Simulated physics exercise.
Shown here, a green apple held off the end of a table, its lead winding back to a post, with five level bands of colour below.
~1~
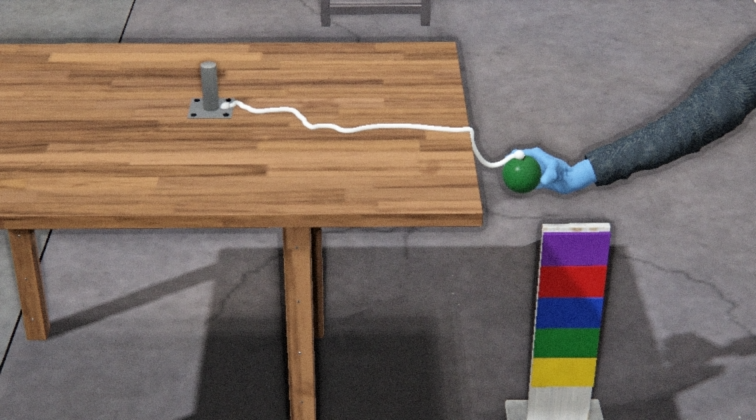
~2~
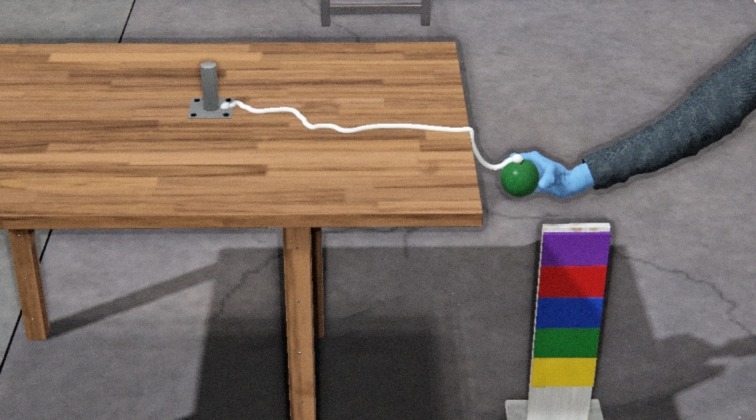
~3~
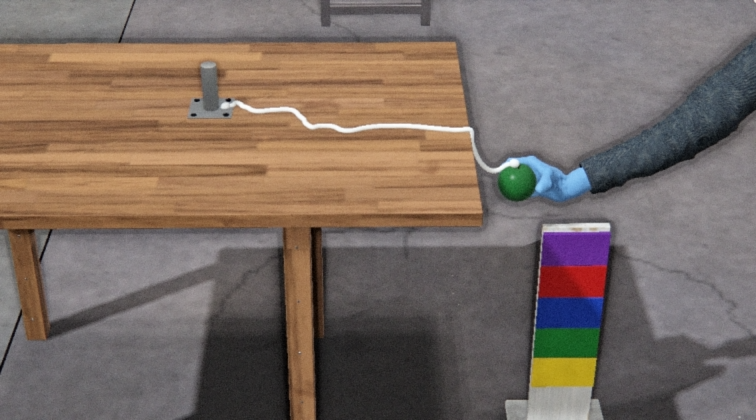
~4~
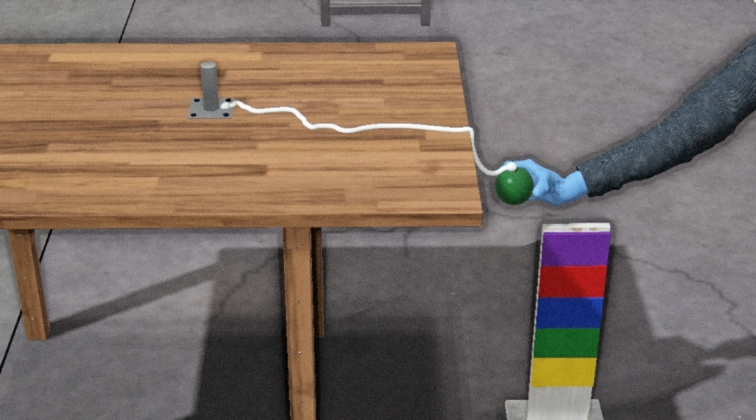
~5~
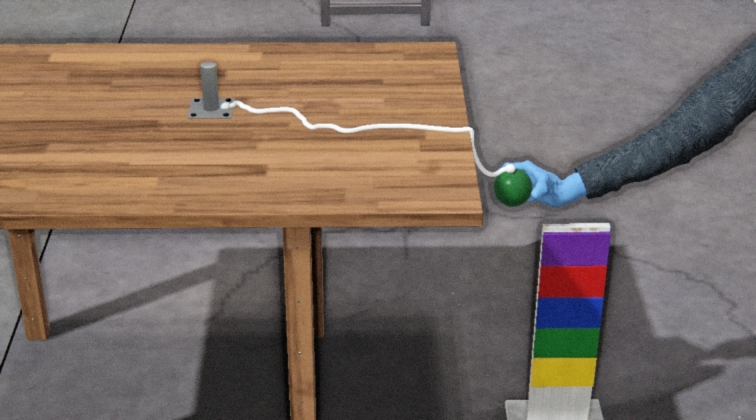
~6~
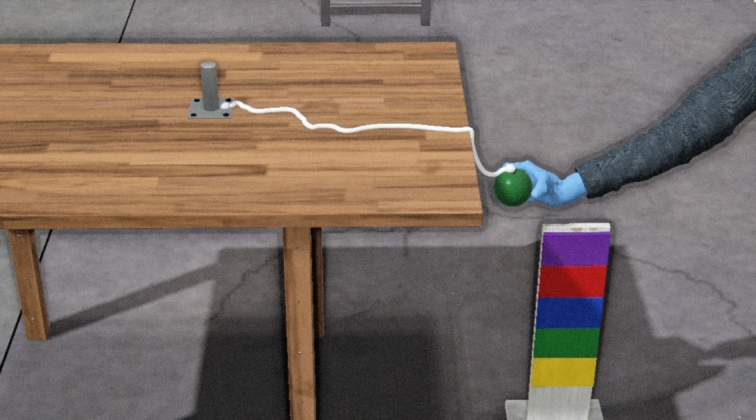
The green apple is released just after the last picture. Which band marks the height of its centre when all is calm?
At purple.
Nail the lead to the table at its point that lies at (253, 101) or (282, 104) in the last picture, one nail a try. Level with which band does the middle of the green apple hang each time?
Try by try: Purple; purple.
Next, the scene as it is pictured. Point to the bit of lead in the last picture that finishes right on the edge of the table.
Near (437, 129).
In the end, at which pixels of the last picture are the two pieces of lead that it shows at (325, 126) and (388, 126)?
Near (358, 121) and (424, 128).
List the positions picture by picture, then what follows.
The first picture shows green apple (522, 174); purple (576, 250); red (573, 283); blue (570, 314); green (567, 344); yellow (564, 373).
The second picture shows green apple (520, 178); lead through (248, 108) (298, 115) (346, 131) (412, 127) (471, 138).
The third picture shows green apple (517, 182).
The fourth picture shows green apple (515, 186); lead through (248, 108) (298, 115) (346, 131) (412, 127) (471, 138).
The fifth picture shows green apple (513, 187).
The sixth picture shows green apple (513, 187); lead through (248, 108) (298, 115) (346, 131) (412, 127) (471, 138).
Early on, apple near (453, 249); level with purple.
Midway, apple near (489, 250); level with purple.
Finally, apple near (464, 250); level with purple. Its centre hangs level with the purple band.
